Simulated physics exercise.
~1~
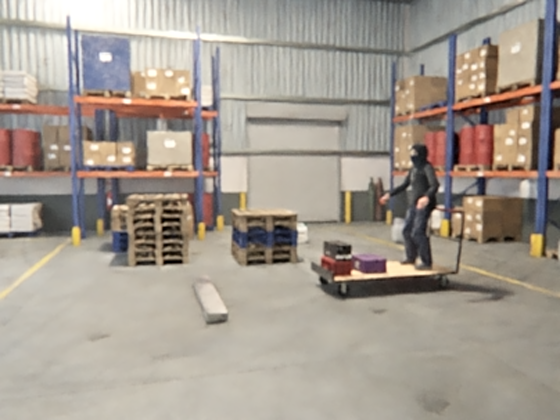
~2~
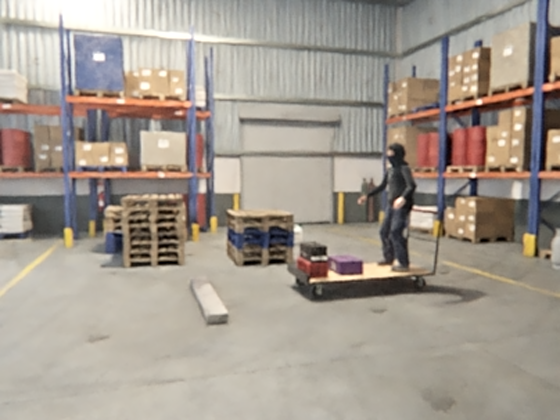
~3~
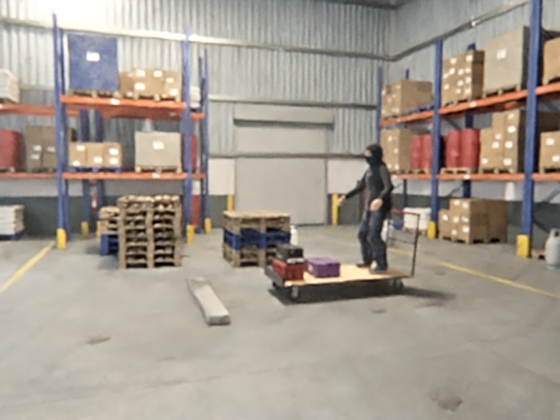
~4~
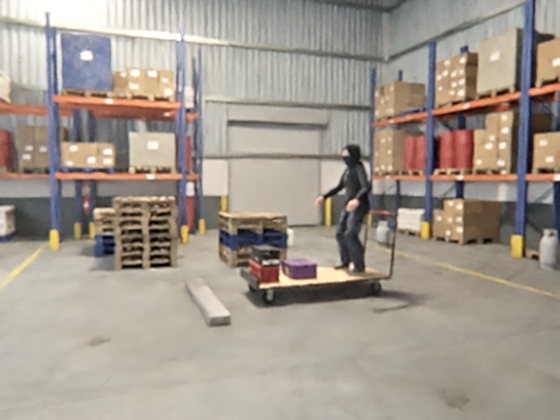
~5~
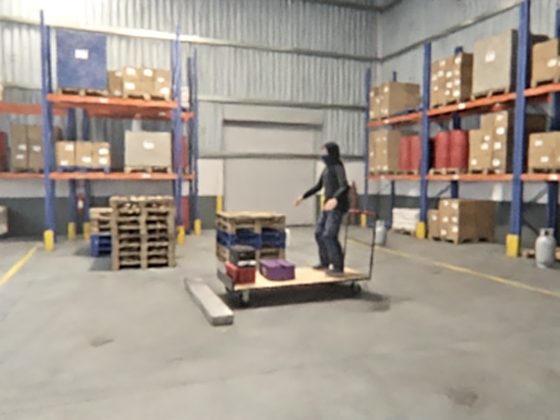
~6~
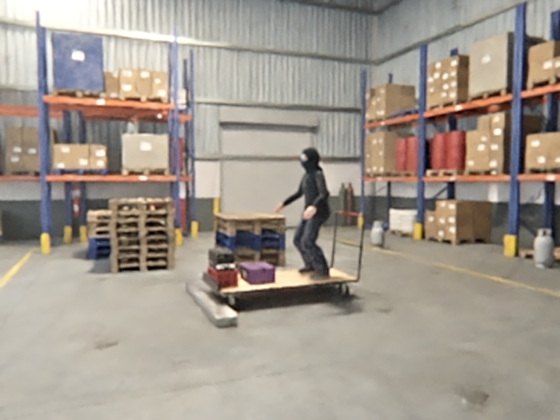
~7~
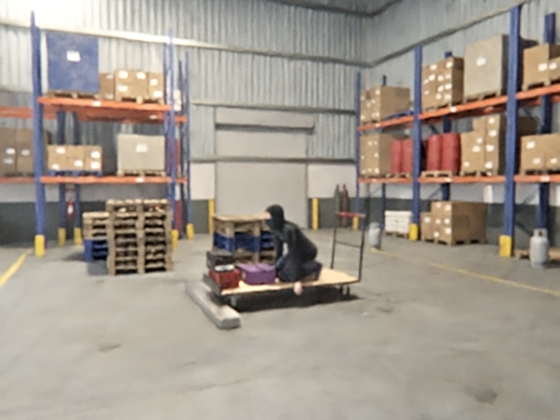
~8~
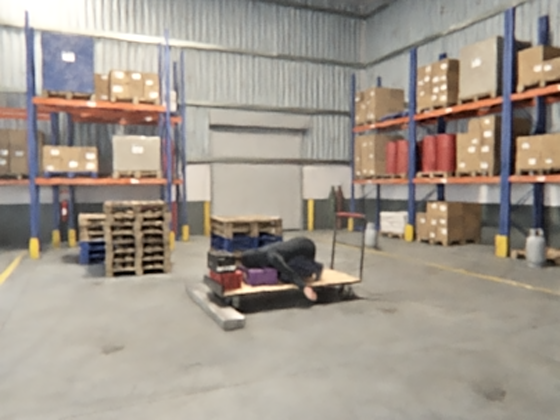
In a warehouse, a dark-clad person stands on a flat trolley carrying black, red and purple containers as it rolls left toward a low kerb. The trolley stops against the kerb, and the person folds forward and ends slumped on the deck behind the containers, which stay aboard.
